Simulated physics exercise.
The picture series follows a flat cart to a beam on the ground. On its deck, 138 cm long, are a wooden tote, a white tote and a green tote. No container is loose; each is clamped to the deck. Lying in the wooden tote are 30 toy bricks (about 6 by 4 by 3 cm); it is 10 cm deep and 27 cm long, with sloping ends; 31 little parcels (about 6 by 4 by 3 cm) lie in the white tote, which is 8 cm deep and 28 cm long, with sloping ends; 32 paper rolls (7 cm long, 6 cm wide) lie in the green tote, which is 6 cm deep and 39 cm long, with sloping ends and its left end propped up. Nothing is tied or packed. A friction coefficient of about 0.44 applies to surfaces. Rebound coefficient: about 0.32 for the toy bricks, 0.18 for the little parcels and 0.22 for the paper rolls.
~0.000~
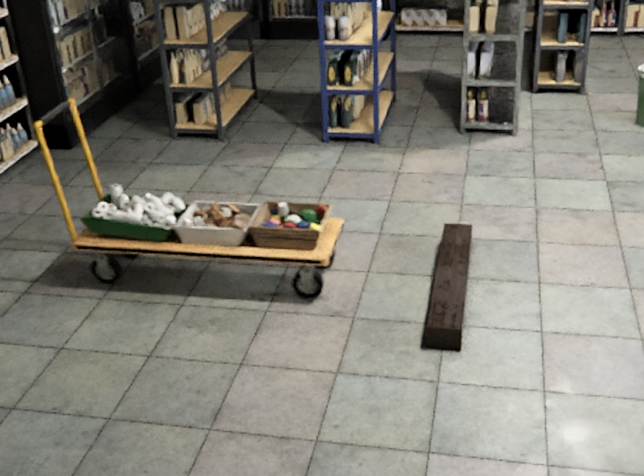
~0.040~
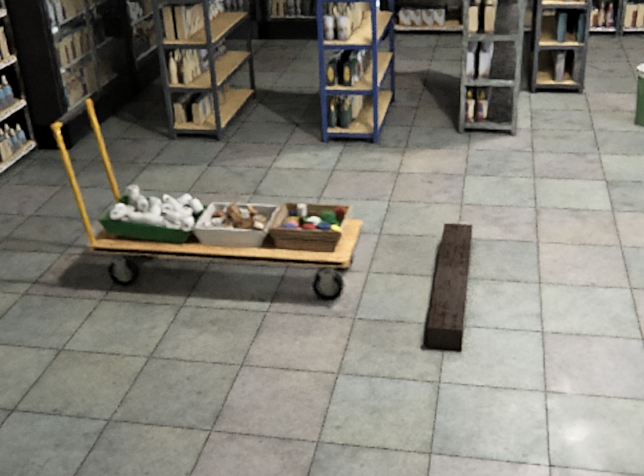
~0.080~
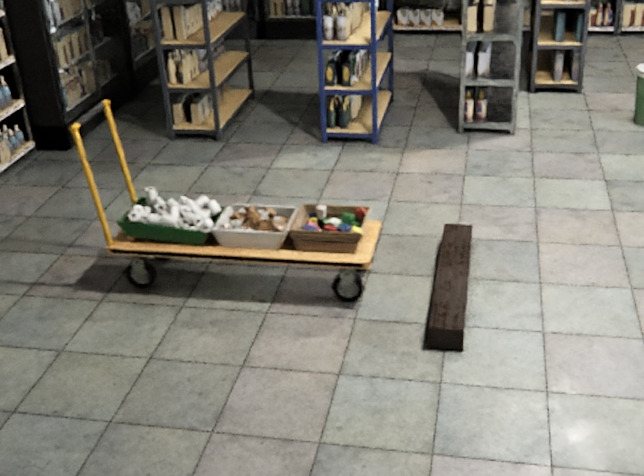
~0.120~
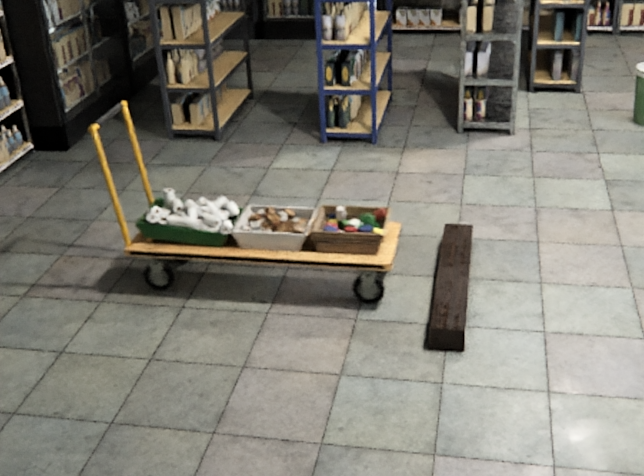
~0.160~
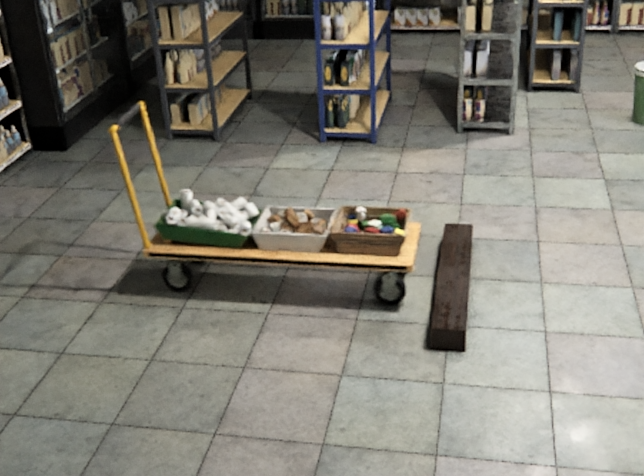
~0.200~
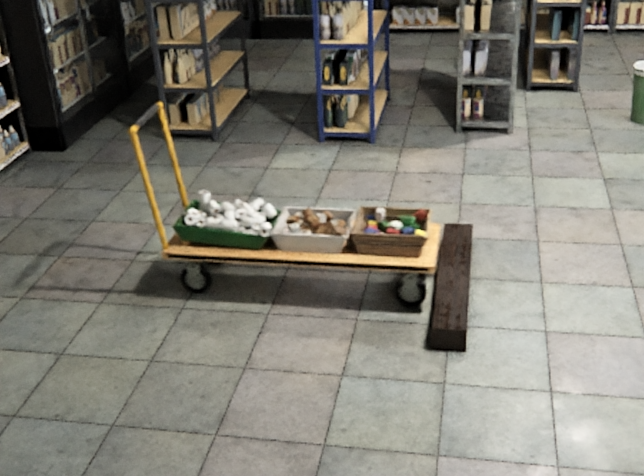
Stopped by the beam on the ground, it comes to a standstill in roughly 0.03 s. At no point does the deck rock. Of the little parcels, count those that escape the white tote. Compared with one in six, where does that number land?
It lands below one in six.
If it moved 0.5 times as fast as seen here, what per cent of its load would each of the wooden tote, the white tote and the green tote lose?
Then the wooden tote sheds 0 per cent, the white tote 0 per cent, and the green tote 10 per cent.
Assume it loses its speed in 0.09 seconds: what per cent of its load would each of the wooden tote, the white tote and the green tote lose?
Result - wooden tote: 0 percent, white tote: 10 percent, green tote: 40 percent.
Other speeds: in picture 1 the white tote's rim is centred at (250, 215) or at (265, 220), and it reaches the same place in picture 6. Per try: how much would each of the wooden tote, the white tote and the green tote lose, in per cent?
Try by try, the wooden tote would lose 0 then 0 per cent, the white tote 0 then 0 per cent, and the green tote 20 then 10 per cent.
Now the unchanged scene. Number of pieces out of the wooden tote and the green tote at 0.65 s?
Roughly - wooden tote: 6; green tote: 16.
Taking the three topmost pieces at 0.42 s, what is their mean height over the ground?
Around 50 centimetres.
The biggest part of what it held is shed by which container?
The green tote.
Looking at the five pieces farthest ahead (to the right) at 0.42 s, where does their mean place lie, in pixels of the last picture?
Close to (445, 212) in the last view.
After 0.20 s, contact.
After 0.30 s, the wooden tote has all 30, the white tote has all 31 and the green tote is down by 3 of 32.
After 0.42 s, the wooden tote is down by 2 of 30, the white tote is down by 2 of 31 and the green tote is down by 11 of 32.
After 0.65 s, the wooden tote is down by 6 of 30, the white tote is down by 2 of 31 and the green tote is down by 16 of 32.
Outcome (at 1.16 s), the wooden tote is down by 6 of 30, the white tote is down by 2 of 31 and the green tote is down by 17 of 32. Asked share, 2 of 31, 6 per cent.
